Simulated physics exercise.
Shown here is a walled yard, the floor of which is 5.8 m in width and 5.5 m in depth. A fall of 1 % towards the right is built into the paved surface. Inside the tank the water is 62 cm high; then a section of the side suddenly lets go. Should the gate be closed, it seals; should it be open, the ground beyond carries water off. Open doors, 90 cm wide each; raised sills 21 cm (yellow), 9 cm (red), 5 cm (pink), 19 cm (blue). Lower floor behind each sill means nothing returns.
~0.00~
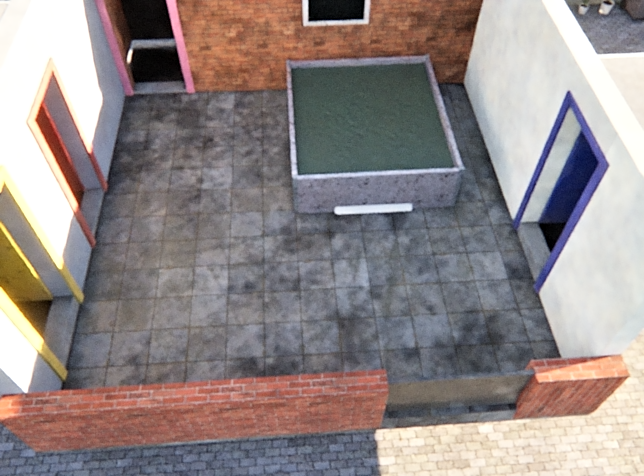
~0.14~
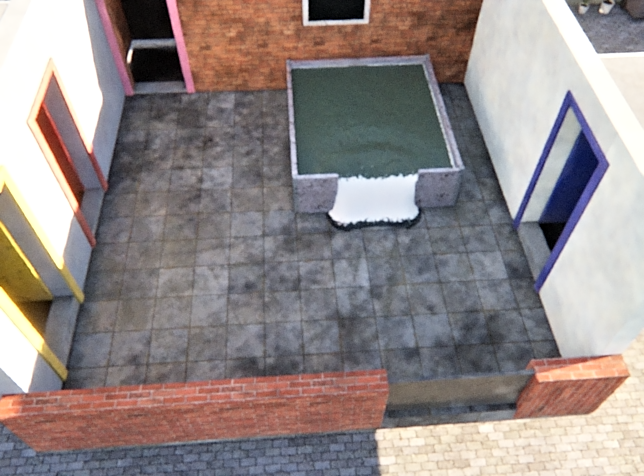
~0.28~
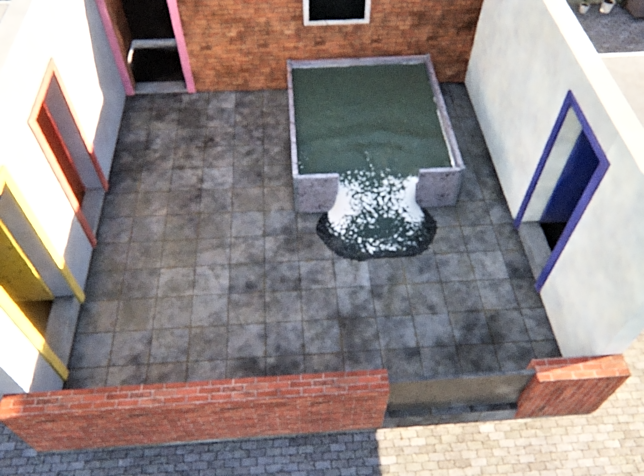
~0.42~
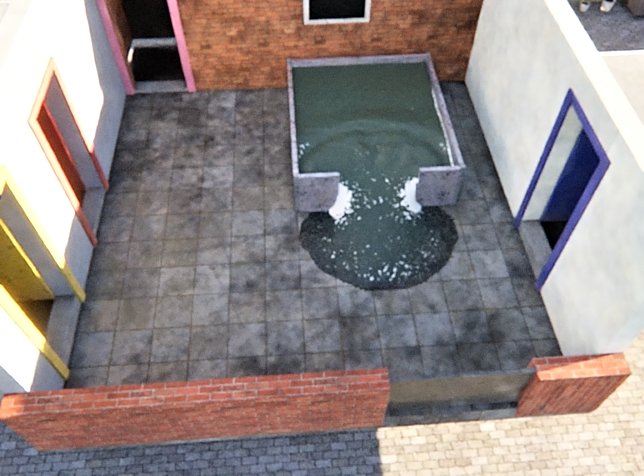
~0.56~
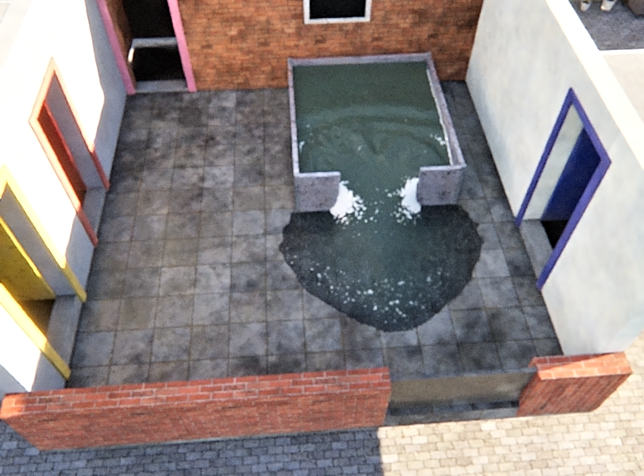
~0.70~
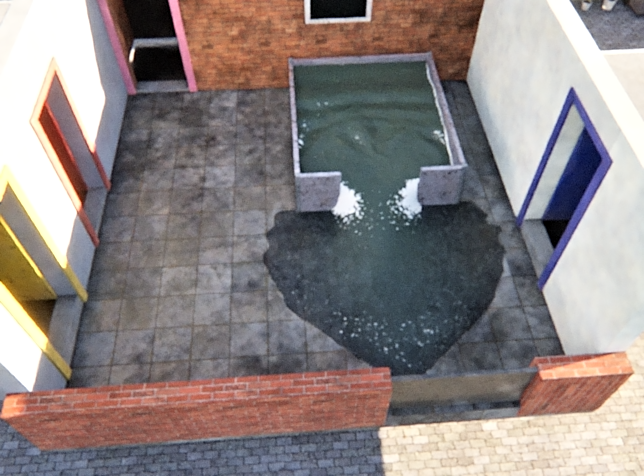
Dark water bursts through a gap in the front wall of a raised tank in a walled yard, foaming white, then spreads in a widening pool across the grey paving toward the low brick wall at the front.
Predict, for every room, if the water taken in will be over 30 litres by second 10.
Prediction: For the yellow door, not over 30 litres; for the red door, not over 30 litres; for the pink door, over 30 litres; for the blue door, not over 30 litres.
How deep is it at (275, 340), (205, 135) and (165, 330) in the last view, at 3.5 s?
The depths come out at 11, 0 and 7 centimetres, in the order listed.
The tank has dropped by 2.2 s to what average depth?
The average depth is around 39 cm.
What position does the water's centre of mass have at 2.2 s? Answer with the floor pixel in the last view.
(376, 203).
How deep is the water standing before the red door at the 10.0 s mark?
Some 6.0 cm.
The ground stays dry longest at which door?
The pink one.
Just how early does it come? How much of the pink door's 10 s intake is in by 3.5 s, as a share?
Some 0 in a hundred.
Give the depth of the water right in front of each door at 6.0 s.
Depth readings (cm): Yellow = 14; red = 7; pink = 10; blue = 12.
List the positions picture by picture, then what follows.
In the first frame, the tank at (367, 116) is whole and still, 62 cm deep.
In the second frame, the front is at (334, 217), 0.6 m from the gap at (376, 195); 0.3 m2 of floor is under water; 62 cm left at the back of the tank.
In the third frame, water pours out at (376, 197) and has run 0.9 m, to (338, 248); typically 11 cm deep outside, 62 cm at the tank's back.
In the fourth frame, the front is at (366, 283), 1.3 m from the gap at (377, 196); 2.0 m2 of floor is under water; 62 cm left at the back of the tank.
In the fifth frame, the front is at (412, 322), 1.9 m from the gap at (377, 195); 3.3 m2 of floor is under water; 62 cm left at the back of the tank.
In the sixth frame, water pours out at (378, 194) and has run 2.5 m, to a hidden place; typically 5 cm deep outside, 61 cm at the tank's back.
After 1.4 s water covers 35 % of the floor and is deepest (39 cm) near (375, 210); yellow door not reached, red door not reached, pink door not reached, blue door 4 cm at the sill, 0 L in.
After 2.2 s water covers 40 % of the floor and is deepest (38 cm) near (563, 383); yellow door not reached, red door not reached, pink door not reached, blue door 5 cm at the sill, 0 L in.
After 3.5 s water covers 50 % of the floor and is deepest (28 cm) near (563, 383); yellow door 19 cm at the sill, 0 L in, red door not reached, pink door not reached, blue door 16 cm at the sill, 0 L in.
After 6.0 s water covers 90 % of the floor and is deepest (23 cm) near (563, 383); yellow door 14 cm at the sill, 0 L in, red door 7 cm at the sill, 0 L in, pink door 10 cm at the sill, 5 L in, blue door 12 cm at the sill, 0 L in.
After 10.0 s water covers 100 % of the floor and is deepest (20 cm) near (459, 85); yellow door 10 cm at the sill, 0 L in, red door 6 cm at the sill, 0 L in, pink door 13 cm at the sill, 95 L in, blue door 10 cm at the sill, 0 L in.
